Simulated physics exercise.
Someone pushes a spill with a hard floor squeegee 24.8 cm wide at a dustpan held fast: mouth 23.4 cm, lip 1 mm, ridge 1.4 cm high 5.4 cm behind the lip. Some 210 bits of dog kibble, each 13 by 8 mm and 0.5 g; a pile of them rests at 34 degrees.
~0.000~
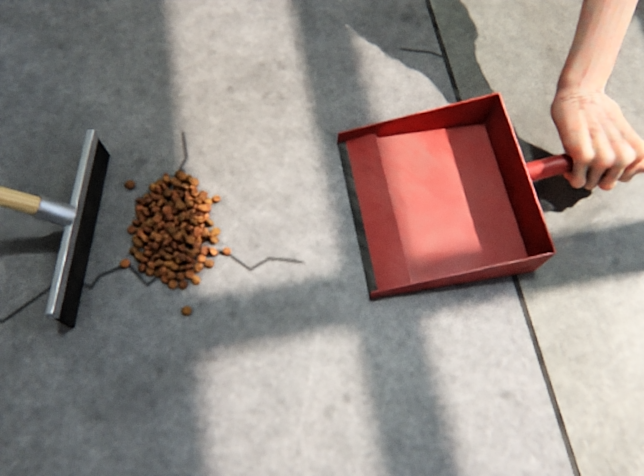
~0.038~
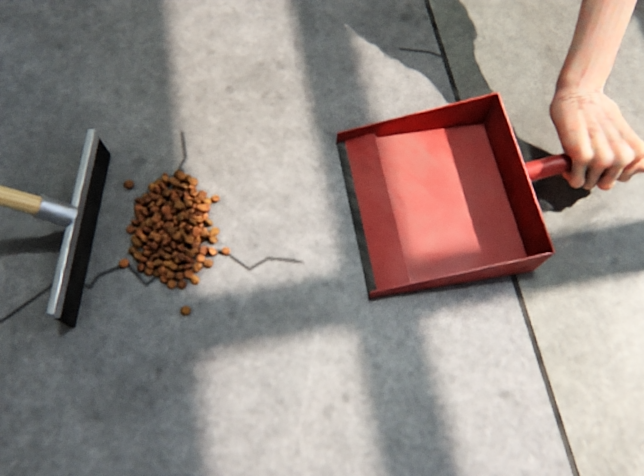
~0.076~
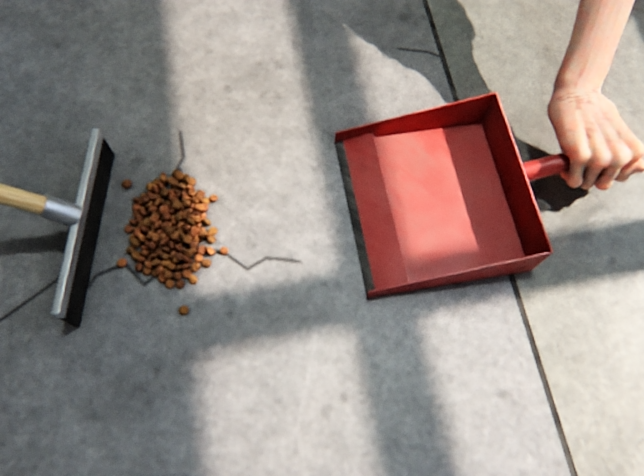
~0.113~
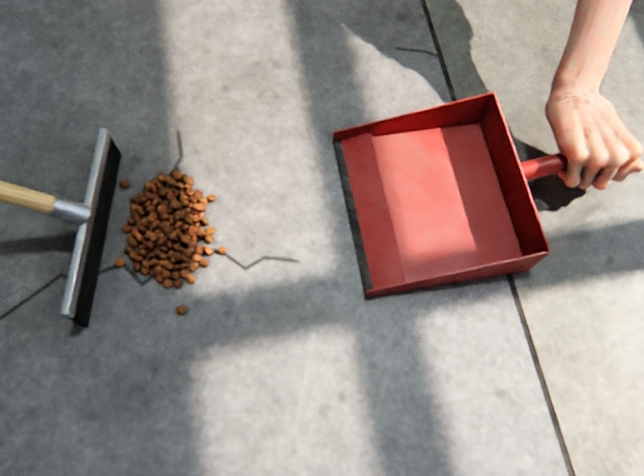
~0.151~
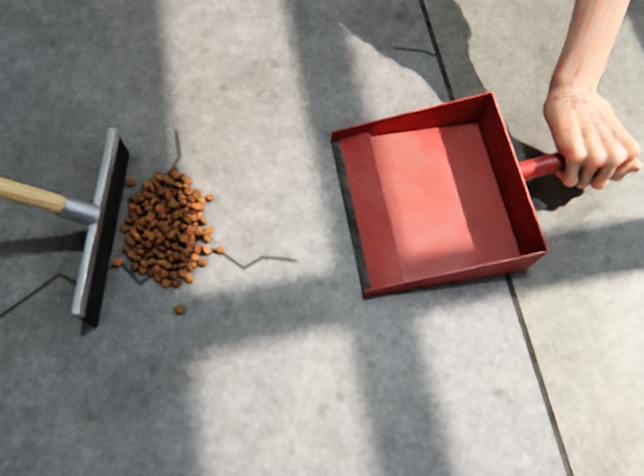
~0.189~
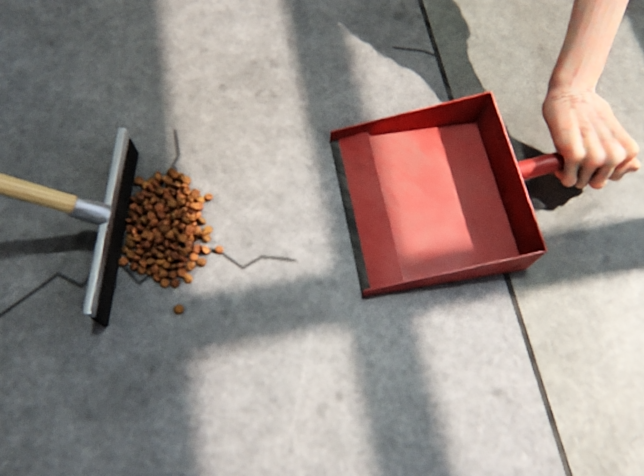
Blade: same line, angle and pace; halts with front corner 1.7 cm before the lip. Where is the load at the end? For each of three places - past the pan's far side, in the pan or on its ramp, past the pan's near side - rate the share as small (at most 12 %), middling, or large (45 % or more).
Far side: Small; pan: Middling; near side: Small.
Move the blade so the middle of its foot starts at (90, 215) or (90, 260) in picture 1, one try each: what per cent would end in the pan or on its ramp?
20 and 30 per cent, roughly.
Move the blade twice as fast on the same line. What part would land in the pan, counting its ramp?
Then around 35 per cent.
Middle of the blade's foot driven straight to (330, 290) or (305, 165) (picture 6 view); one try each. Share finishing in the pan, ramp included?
I'd expect around 25 percent, then around 10 percent.
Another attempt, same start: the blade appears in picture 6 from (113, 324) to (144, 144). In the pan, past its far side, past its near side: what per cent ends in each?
That ends as pan 30, far 0, and near 15.
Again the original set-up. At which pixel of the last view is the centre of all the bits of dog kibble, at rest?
My guess is close to (342, 229).
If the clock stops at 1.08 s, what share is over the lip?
Roughly 25 % by then.
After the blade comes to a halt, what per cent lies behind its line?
Some 0 per cent.
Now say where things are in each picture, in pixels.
In the first frame, blade from (54, 314) to (93, 137), moved 0.0 cm, 0 of the pieces shifted so far; middle of the pieces at (172, 232); pan at (445, 202).
In the second frame, blade from (55, 314) to (94, 137), moved 0.3 cm, 0 of the pieces shifted so far; middle of the pieces at (171, 232).
In the third frame, blade from (60, 314) to (98, 136), moved 1.1 cm, 0 of the pieces shifted so far; middle of the pieces at (169, 231).
In the fourth frame, blade from (69, 314) to (106, 136), moved 2.4 cm, 0 of the pieces shifted so far; middle of the pieces at (167, 231).
In the fifth frame, blade from (79, 313) to (115, 135), moved 3.8 cm, 1 of the pieces shifted so far; middle of the pieces at (165, 231).
In the sixth frame, blade from (90, 313) to (124, 135), moved 5.2 cm, 9 of the pieces shifted so far; middle of the pieces at (164, 231); pan at (437, 200). Its pace works out near 0.38 m/s, heading 10 degrees towards the viewer's side.
Then, at 0.52 s, middle of the blade 18 cm from the lip; 0 % over the lip, far side 0 %, near side 0 %.
After 0.75 s, middle of the blade 9 cm from the lip; 0 % over the lip, far side 0 %, near side 0 %.
After 1.08 s, middle of the blade 4 cm from the lip; 25 % over the lip, far side 0 %, near side 5 %.
In the end, at 1.4 s, far side 0 %, pan 25 %, near side 5 %, in front of the lip or behind the blade 70 %.
